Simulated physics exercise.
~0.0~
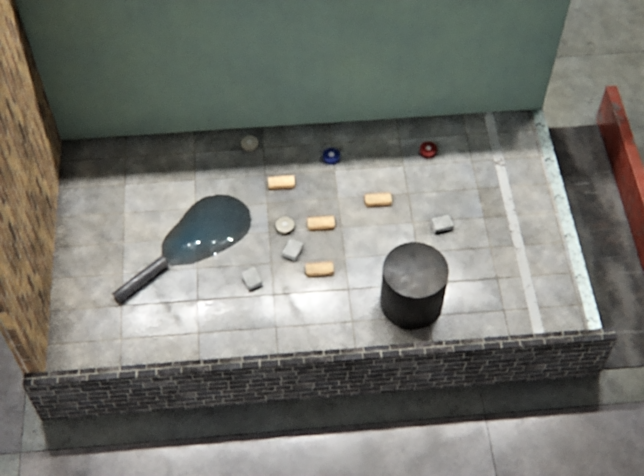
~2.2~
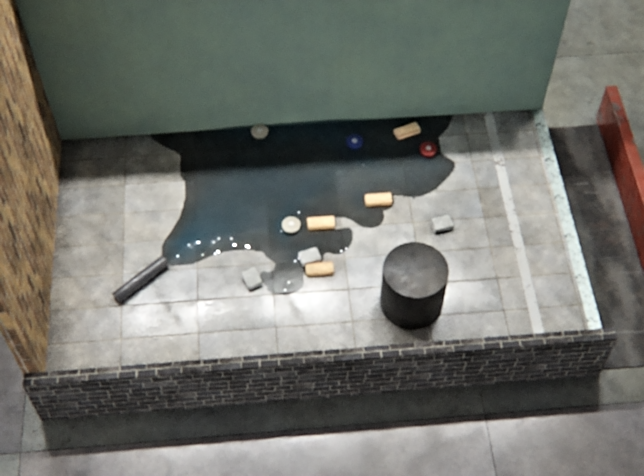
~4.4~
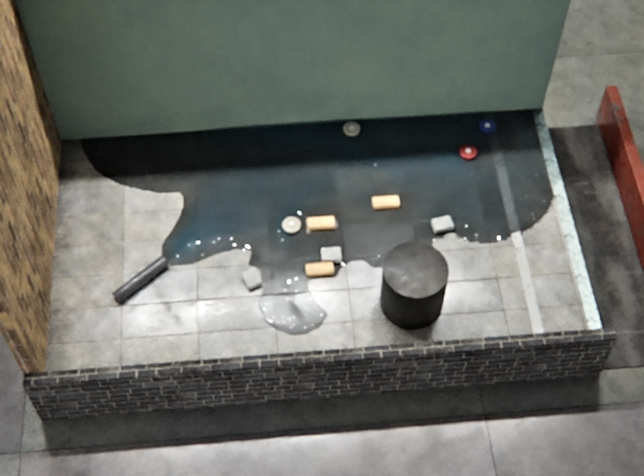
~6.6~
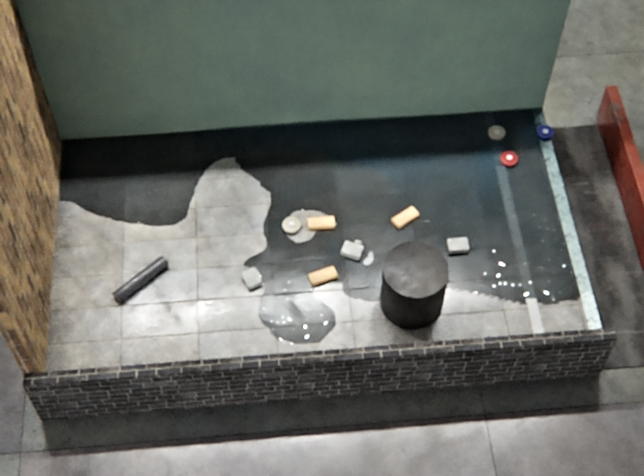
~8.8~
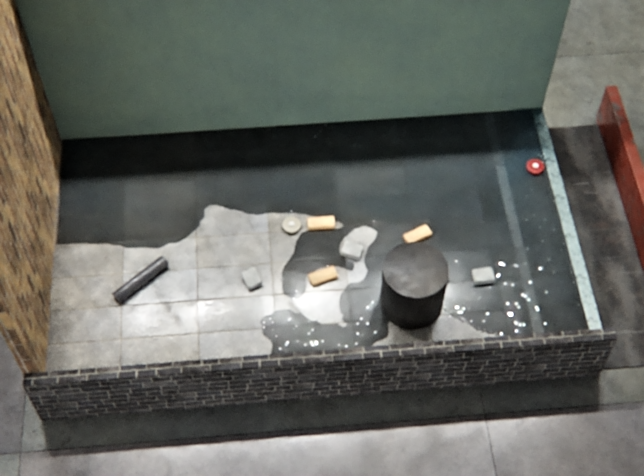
Water spreads from a dark pipe end across a walled tiled floor and flows right, carrying a blue lid, a red lid and a pale disc past the white line, while small blocks shift slightly; the blue lid leaves, and the red one ends at the right edge.
